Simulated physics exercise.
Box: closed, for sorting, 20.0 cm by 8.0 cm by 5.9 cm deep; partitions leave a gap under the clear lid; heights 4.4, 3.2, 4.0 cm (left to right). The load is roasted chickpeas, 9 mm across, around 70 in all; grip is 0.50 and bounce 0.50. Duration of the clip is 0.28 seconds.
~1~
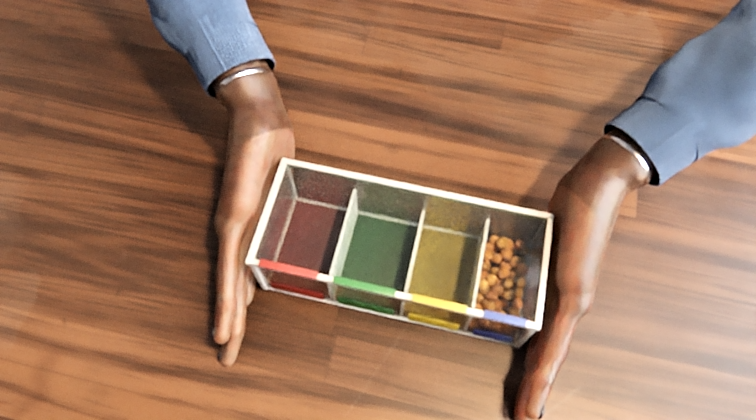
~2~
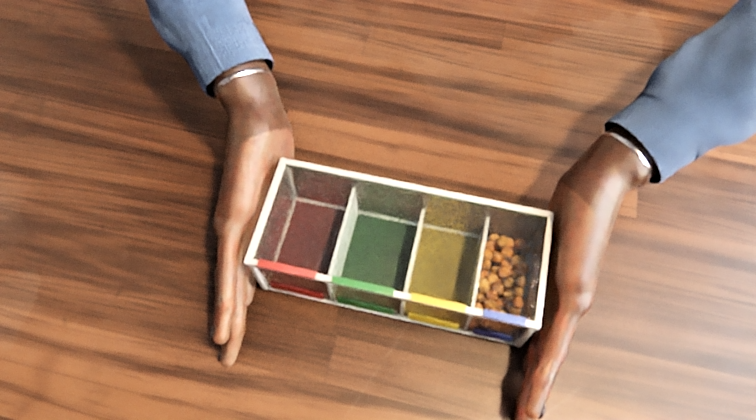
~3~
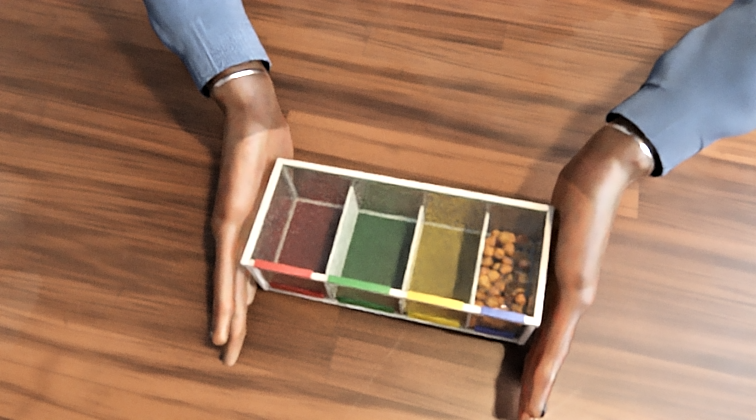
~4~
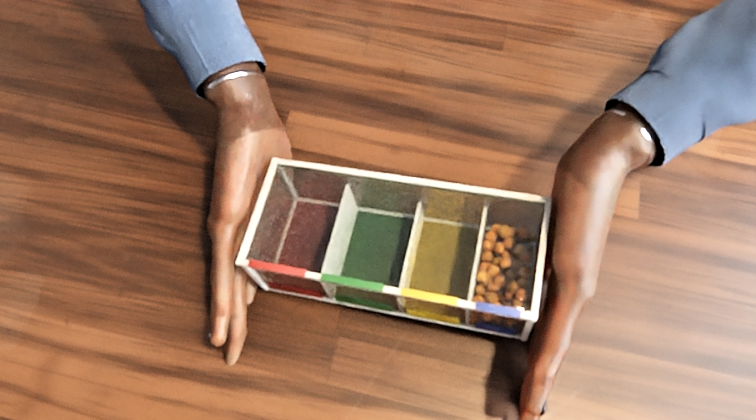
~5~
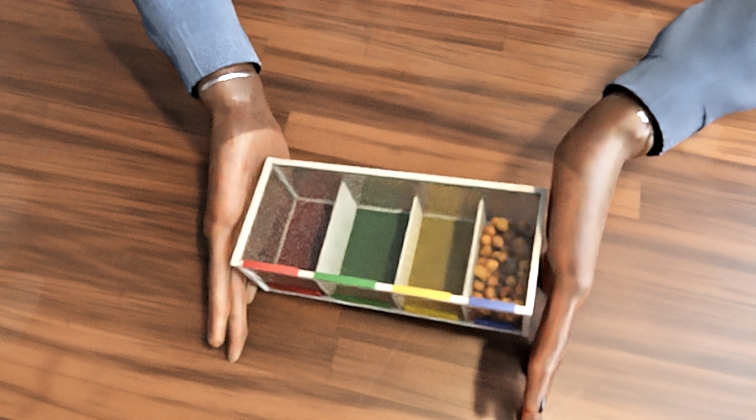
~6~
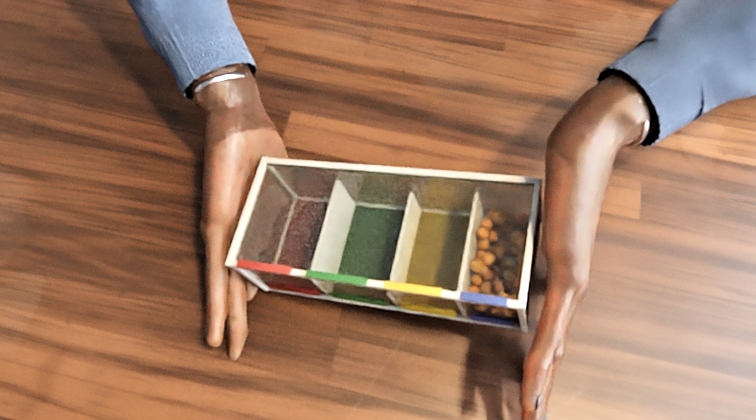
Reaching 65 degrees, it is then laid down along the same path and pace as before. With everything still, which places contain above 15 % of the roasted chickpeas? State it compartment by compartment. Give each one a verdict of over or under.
My prediction: Red: Misses the mark; blue: Passes the mark; green: Misses the mark; yellow: Misses the mark.
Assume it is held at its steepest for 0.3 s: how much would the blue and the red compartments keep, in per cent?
Result - blue: 100 %, red: 0 %.
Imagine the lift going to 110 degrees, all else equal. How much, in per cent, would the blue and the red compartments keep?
The blue compartment would hold 40 per cent, the red one 50 per cent.
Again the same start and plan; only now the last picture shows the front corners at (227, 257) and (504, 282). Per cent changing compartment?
In that case close to 0 per cent.
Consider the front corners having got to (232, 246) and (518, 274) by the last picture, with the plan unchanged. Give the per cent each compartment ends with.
Per cent at the end: Red 0; blue 100; green 0; yellow 0.
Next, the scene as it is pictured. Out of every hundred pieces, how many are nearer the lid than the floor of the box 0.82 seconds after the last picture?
I'd say around 0 percent of the pieces.
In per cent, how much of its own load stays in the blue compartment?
It works out to near 100 percent.
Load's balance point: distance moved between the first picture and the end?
I'd put the distance at roughly 0.5 cm.
Then, 0.82 s after the last picture, tilt 64 degrees; blue 100 %.
Then, 1.36 s after the last picture, tilt 28 degrees; blue 100 %.
Then, 1.96 s after the last picture, tilt 0 degrees; blue 100 %.
In the end, red 0 %, blue 100 %, green 0 %, yellow 0 %.
